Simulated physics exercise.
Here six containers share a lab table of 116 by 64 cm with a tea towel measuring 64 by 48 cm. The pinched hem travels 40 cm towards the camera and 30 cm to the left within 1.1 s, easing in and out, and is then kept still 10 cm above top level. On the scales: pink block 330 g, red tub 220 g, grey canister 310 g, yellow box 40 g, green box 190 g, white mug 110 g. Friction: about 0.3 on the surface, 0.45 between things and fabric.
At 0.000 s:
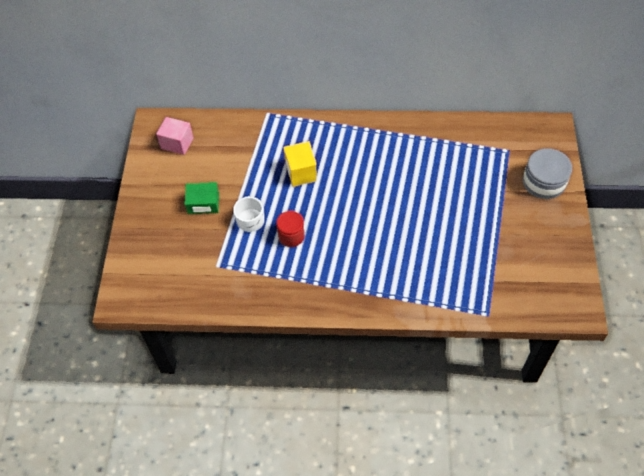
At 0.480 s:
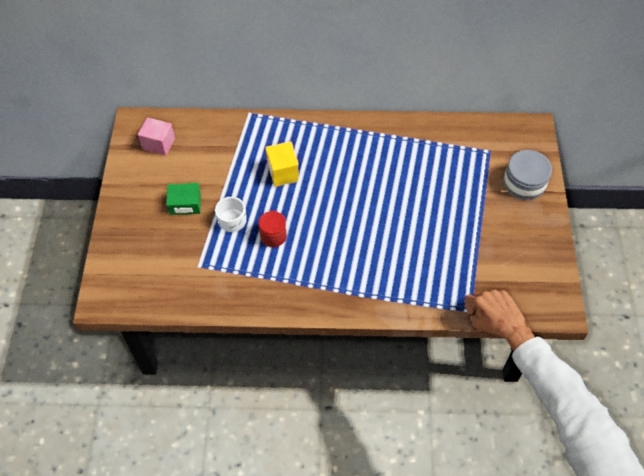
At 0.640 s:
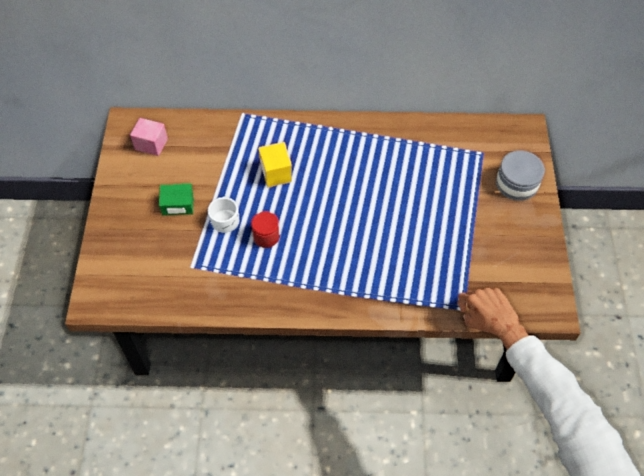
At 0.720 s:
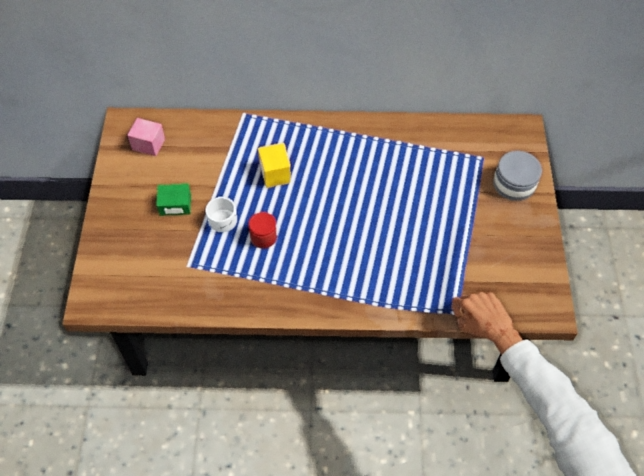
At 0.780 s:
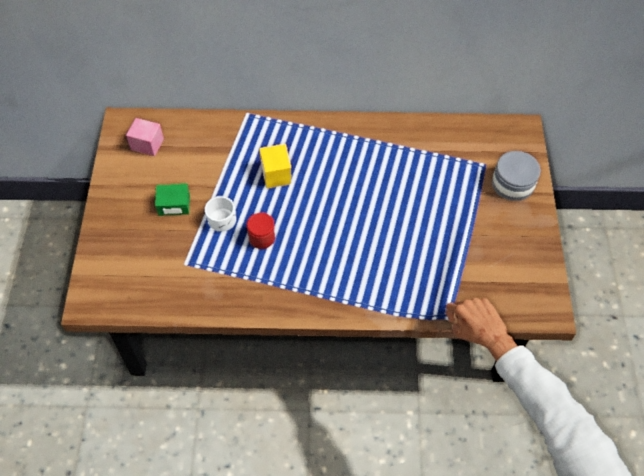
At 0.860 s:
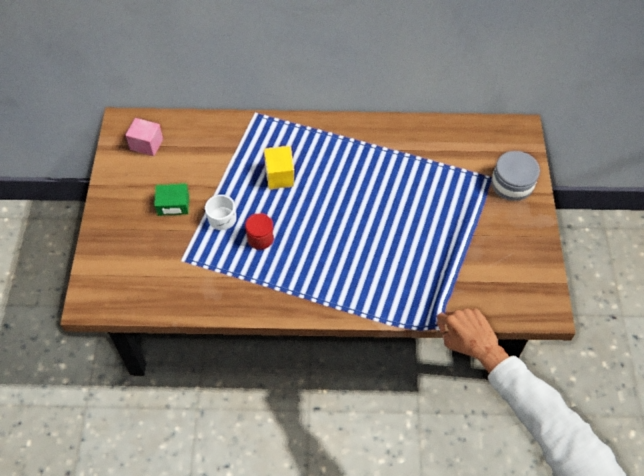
At first, a yellow box, a red tub and a white mug sit on a striped tea towel, with a pink block, green box and grey canister around it. A hand then pinches the near right corner and draws it slightly left and towards the viewer, turning the cloth a little.
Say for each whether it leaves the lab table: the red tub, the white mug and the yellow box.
In order: The red tub keeps to the top; the white mug keeps to the top; the yellow box stays on.
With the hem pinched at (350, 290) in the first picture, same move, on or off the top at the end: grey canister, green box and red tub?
In that case: Grey canister stays on, green box stays up, red tub falls off.
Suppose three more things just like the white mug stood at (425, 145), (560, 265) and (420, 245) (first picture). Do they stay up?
In that order: Drops off, stays up, goes over.
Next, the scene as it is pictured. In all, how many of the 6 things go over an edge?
0 of them.
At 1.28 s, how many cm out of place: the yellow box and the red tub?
About: Yellow box 15 cm, red tub 6 cm.
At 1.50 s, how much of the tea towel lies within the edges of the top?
Some 55 per cent of it.
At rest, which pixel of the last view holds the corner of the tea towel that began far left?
Around (407, 227).
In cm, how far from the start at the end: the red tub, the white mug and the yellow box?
Red tub 20 cm, white mug 15 cm, yellow box 35 cm.
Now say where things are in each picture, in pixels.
The first frame shows red tub (290, 222); white mug (248, 209); yellow box (300, 156); tea towel corners (217, 267) (267, 113) (509, 151) (489, 316).
The second frame shows tea towel corners (198, 267) (249, 113); grip (471, 313).
The third frame shows tea towel corners (191, 268) (243, 114); grip (464, 311).
The fourth frame shows tea towel corners (187, 267) (244, 114); grip (458, 315).
The fifth frame shows yellow box (275, 158); tea towel corners (185, 265) (247, 113); grip (453, 321).
The sixth frame shows red tub (259, 224); white mug (220, 207); yellow box (279, 159); tea towel corners (182, 261) (256, 113); grip (444, 331).
By 1.1 s, 90 % of the tea towel is still over the top; yellow box 7 cm off its start, white mug 3 cm off its start, red tub 2 cm off its start.
By 1.3 s, 75 % of the tea towel is still over the top; yellow box 16 cm off its start, red tub 6 cm off its start, white mug 5 cm off its start.
By 1.5 s, 55 % of the tea towel is still over the top; yellow box 26 cm off its start at (336, 228), red tub 13 cm off its start at (266, 269), white mug 11 cm off its start at (256, 231).
By 1.7 s, 40 % of the tea towel is still over the top; yellow box 34 cm off its start, red tub 18 cm off its start, white mug 16 cm off its start.
By 3.3 s, 40 % of the tea towel is still over the top; yellow box 36 cm off its start at (346, 269), red tub 18 cm off its start at (263, 290), white mug 17 cm off its start at (270, 249).
